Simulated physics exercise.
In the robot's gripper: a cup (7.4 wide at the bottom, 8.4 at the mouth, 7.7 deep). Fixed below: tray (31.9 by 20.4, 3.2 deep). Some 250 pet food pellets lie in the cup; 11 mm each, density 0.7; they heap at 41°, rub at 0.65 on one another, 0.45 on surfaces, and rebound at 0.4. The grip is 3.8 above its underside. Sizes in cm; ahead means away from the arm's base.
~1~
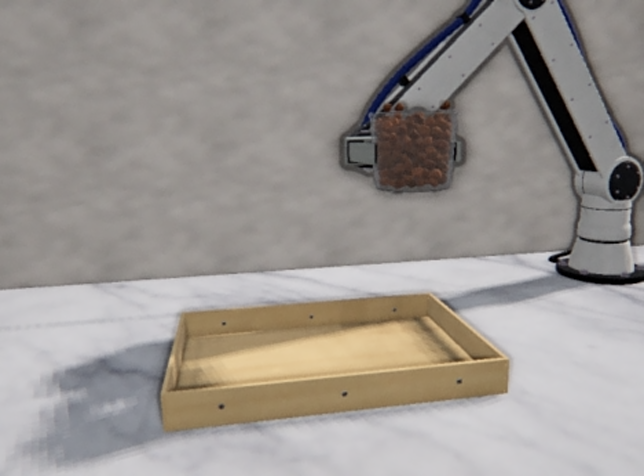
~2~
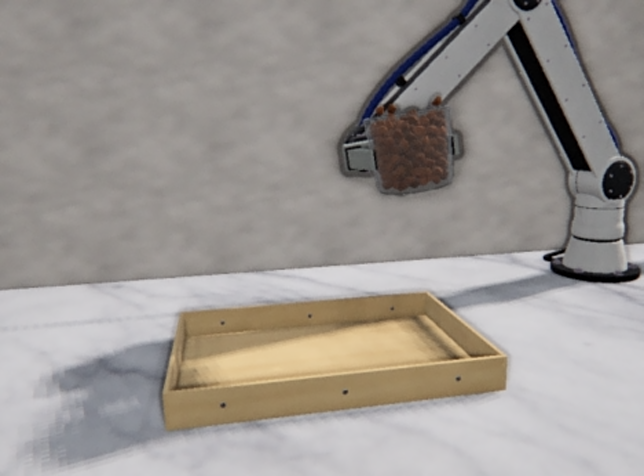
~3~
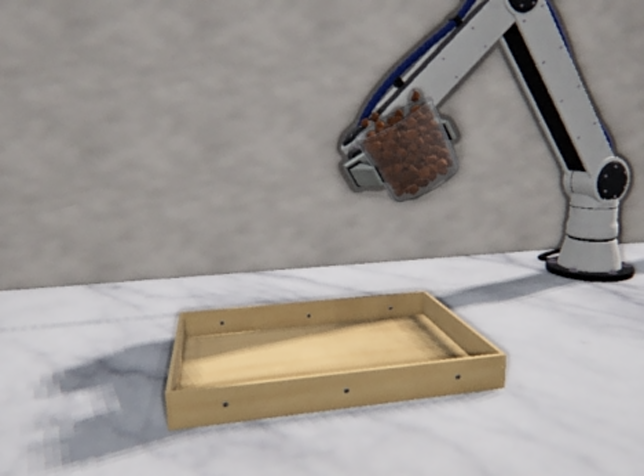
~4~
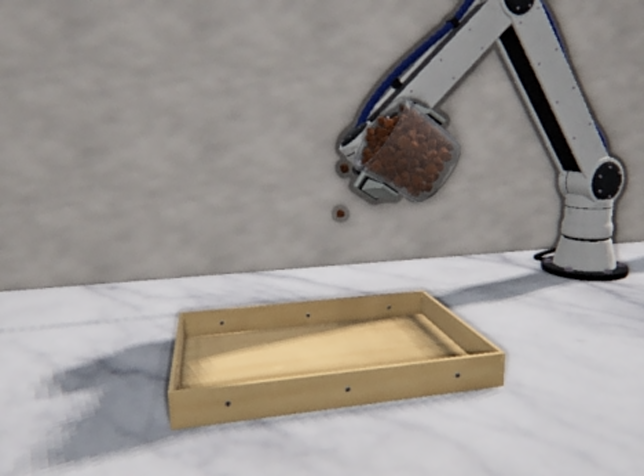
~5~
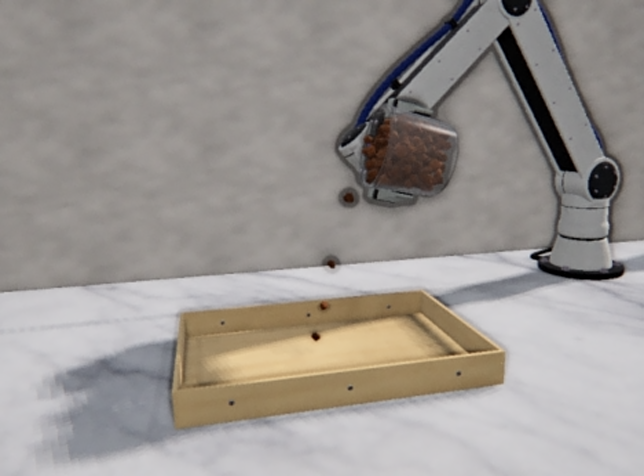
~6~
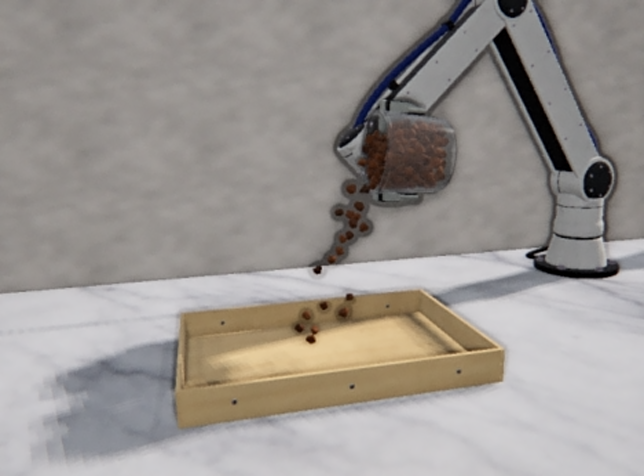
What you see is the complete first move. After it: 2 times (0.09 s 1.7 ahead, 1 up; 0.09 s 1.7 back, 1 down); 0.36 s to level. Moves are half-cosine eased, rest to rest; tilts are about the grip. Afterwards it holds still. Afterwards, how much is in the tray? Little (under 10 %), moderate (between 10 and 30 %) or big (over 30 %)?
Share in the tray: Big (over 30 %).
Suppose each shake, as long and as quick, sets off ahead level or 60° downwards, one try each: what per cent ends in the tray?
About 60 and 30 per cent.
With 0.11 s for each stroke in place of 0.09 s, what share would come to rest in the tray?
It would be near 55 per cent.
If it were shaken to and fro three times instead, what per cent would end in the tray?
In that case some 80 per cent.
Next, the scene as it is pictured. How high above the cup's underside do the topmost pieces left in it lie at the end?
Some 6.0 cm.
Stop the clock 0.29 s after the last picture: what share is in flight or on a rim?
About 14 per cent.
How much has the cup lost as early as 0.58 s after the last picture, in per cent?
Near 65 per cent so far.
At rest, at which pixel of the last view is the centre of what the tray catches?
Around (306, 354).
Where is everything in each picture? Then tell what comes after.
In the first picture, cup middle at (413, 152), level; upper third of the load around (412, 128), from x 380 to 450, top at y 105; 253 in the cup.
In the second picture, cup middle at (411, 152), tilted 8° forward; upper third of the load around (410, 129), from x 375 to 445, top at y 100.
In the third picture, cup middle at (410, 152), tilted 29° forward; upper third of the load around (412, 131), from x 365 to 450, top at y 95.
In the fourth picture, cup middle at (409, 153), tilted 56° forward; upper third of the load around (406, 134), from x 340 to 450, top at y 110; 251 in the cup, 2 in flight or on a rim.
In the fifth picture, cup middle at (409, 154), tilted 77° forward; upper third of the load around (409, 137), from x 315 to 445, top at y 120; 249 in the cup, 2 in the tray, 2 in flight or on a rim.
In the sixth picture, cup middle at (409, 154), tilted 85° forward; upper third of the load around (412, 140), from x 300 to 445, top at y 125; 235 in the cup, 7 in the tray, 11 in flight or on a rim.
Then, 0.29 s later, tilted 85° forward, highest piece 25 above the table; 151 in the cup, 66 in the tray, 36 in flight or on a rim.
Then, 0.58 s later, tilted 29° forward, highest piece 26 above the table; 162 in the tray, 90 in the cup, 1 in flight or on a rim.
Then, 0.92 s later, level, highest piece 25 above the table; 163 in the tray, 90 in the cup.
Then, 1.97 s later, level, highest piece 25 above the table; 163 in the tray, 90 in the cup.
At rest, 163 in the tray, 90 in the cup. That is 64 % in the tray.
